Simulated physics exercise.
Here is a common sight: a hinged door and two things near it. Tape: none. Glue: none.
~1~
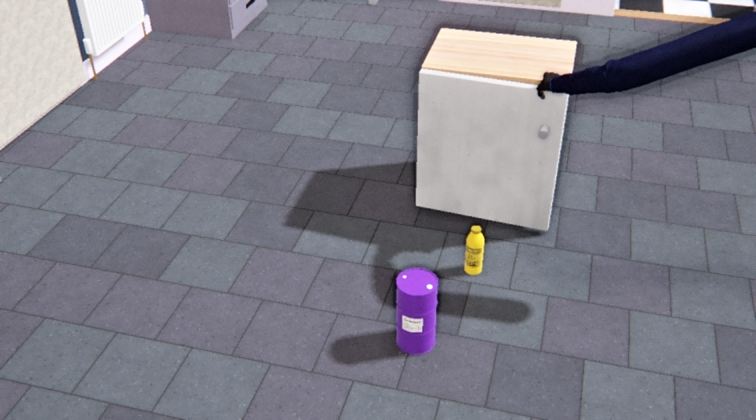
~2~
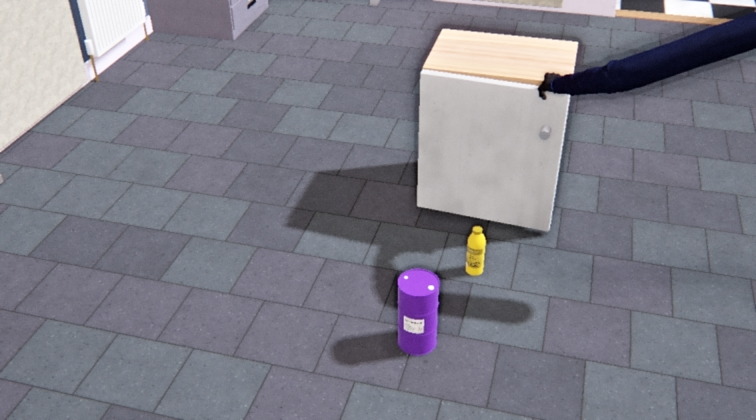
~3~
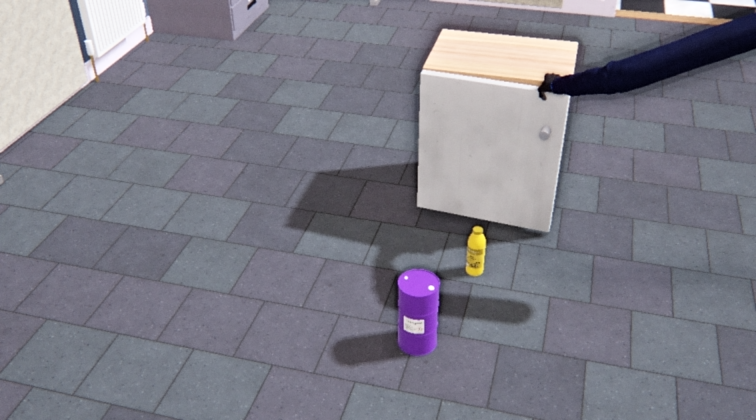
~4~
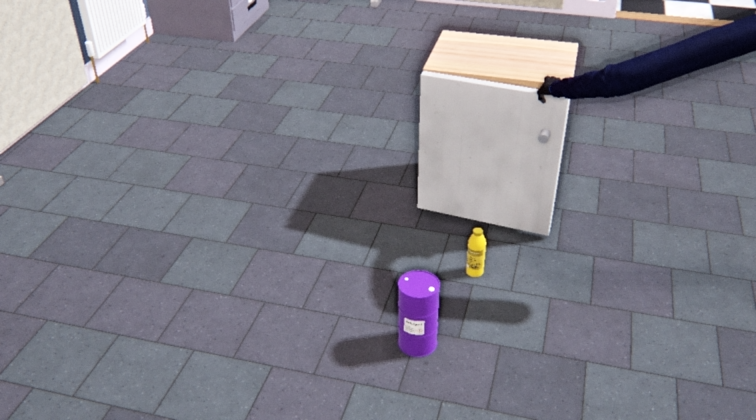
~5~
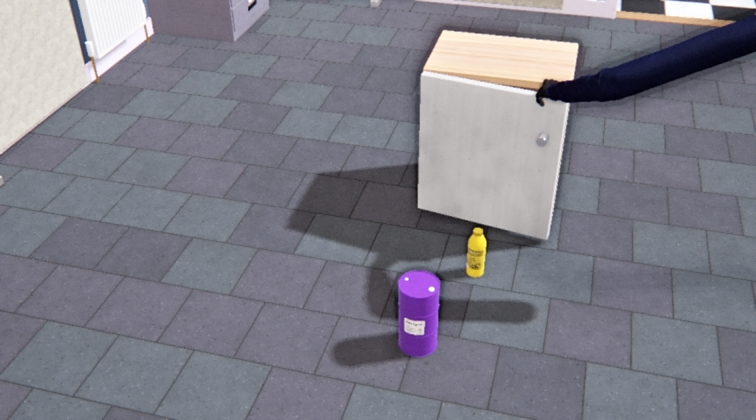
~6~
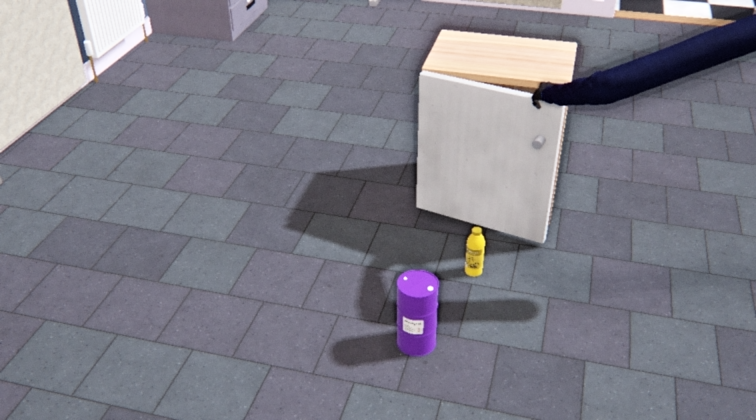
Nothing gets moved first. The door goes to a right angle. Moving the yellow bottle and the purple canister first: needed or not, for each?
Yellow bottle: Needed; purple canister: Not needed.
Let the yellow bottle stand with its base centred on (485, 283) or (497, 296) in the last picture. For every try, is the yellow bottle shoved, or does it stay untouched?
First try, it gets bumped; second try, it goes unhit.
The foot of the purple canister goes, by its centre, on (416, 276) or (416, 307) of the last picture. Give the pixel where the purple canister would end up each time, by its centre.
Around (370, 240) for the first option and (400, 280) for the second.
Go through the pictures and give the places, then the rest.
In the first frame, door 4° open; yellow bottle (475, 249); purple canister (417, 312); door (485, 156).
In the second frame, door 4° open; purple canister (418, 313); door (486, 156).
In the third frame, door 4° open; yellow bottle (476, 251); door (486, 157).
In the fourth frame, door 6° open; purple canister (418, 314); door (486, 159).
In the fifth frame, door 9° open; yellow bottle (477, 252); door (485, 161).
In the sixth frame, door 12° open; yellow bottle (475, 251); purple canister (417, 313); door (482, 162).
Then, 1.16 s later than the last frame, door 60° open; yellow bottle shifted well along near (443, 261); purple canister at rest near (417, 313).
Then, 1.56 s later than the last frame, door 77° open; yellow bottle shifted well along near (409, 265); purple canister at rest near (417, 313).
When it is over, the yellow bottle is pushed along, near (379, 263); the purple canister remains where it is, near (417, 313).
